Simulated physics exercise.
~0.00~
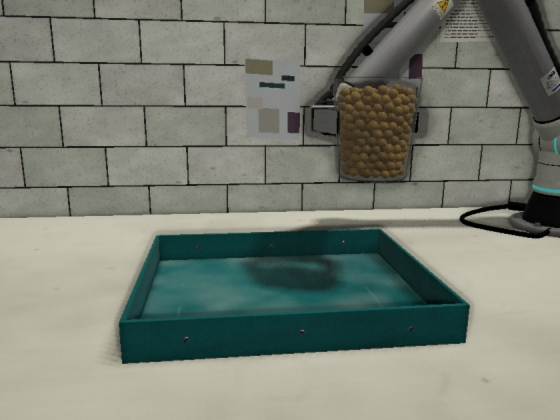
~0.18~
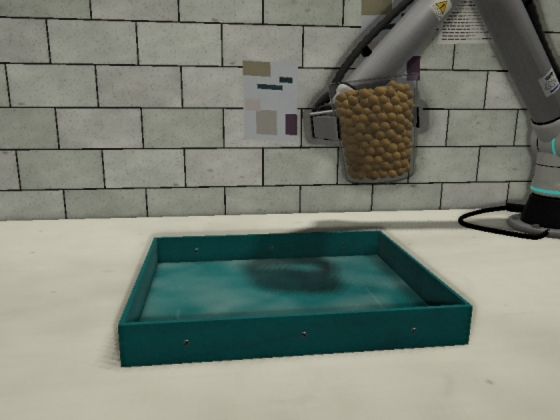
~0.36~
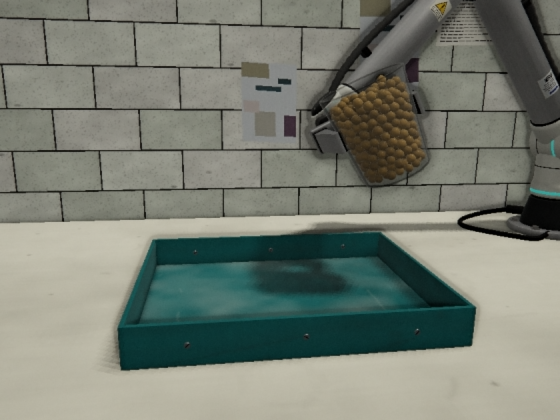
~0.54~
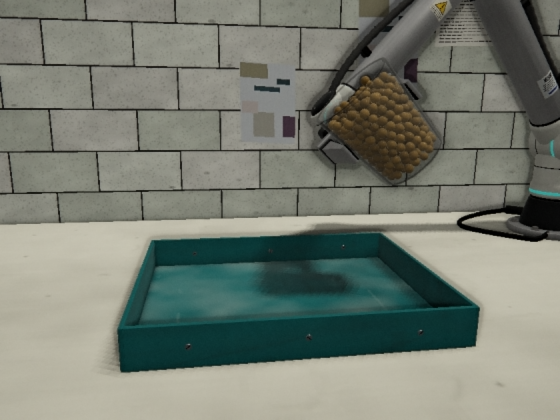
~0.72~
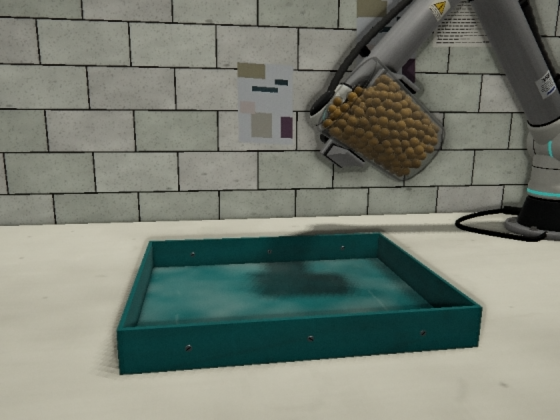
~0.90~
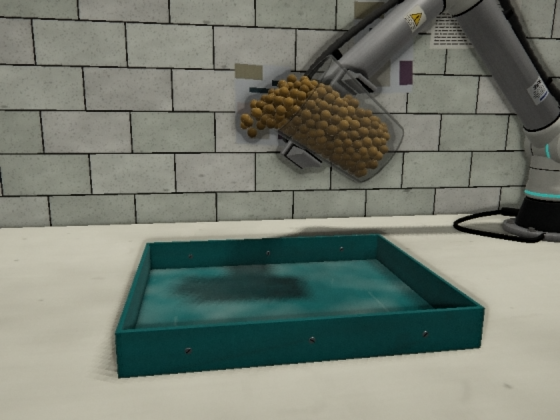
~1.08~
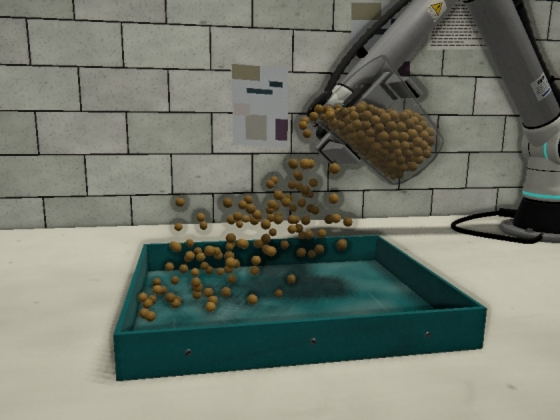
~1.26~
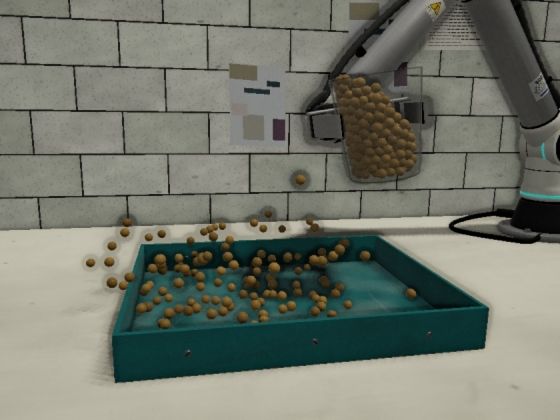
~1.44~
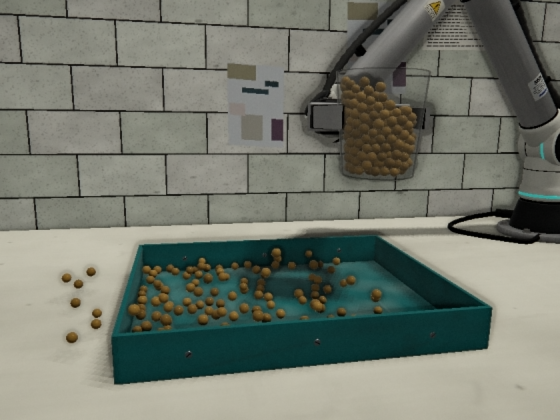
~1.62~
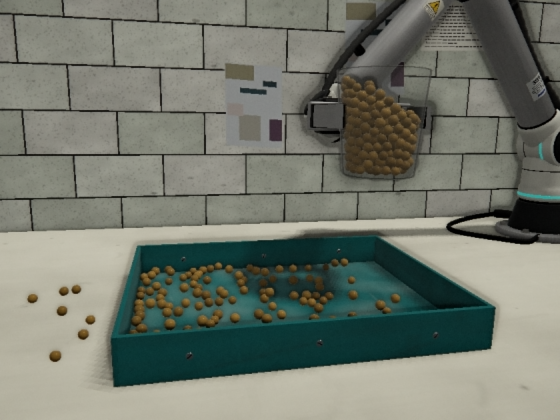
A grey robot arm at the upper right holds a clear cup packed with small tan beads, facing us across a pale table before a whitish brick wall with papers pinned to it. A shallow teal tray sits in front, empty at first. The arm gradually tips the cup to the left, then swings it farther left and tilts it steeply, so the beads slide toward its mouth. As it swings back right, a loose spray of beads falls and scatters across the tray, some flying past its left edge. The cup returns upright, still mostly full, with a few beads lying on the table.
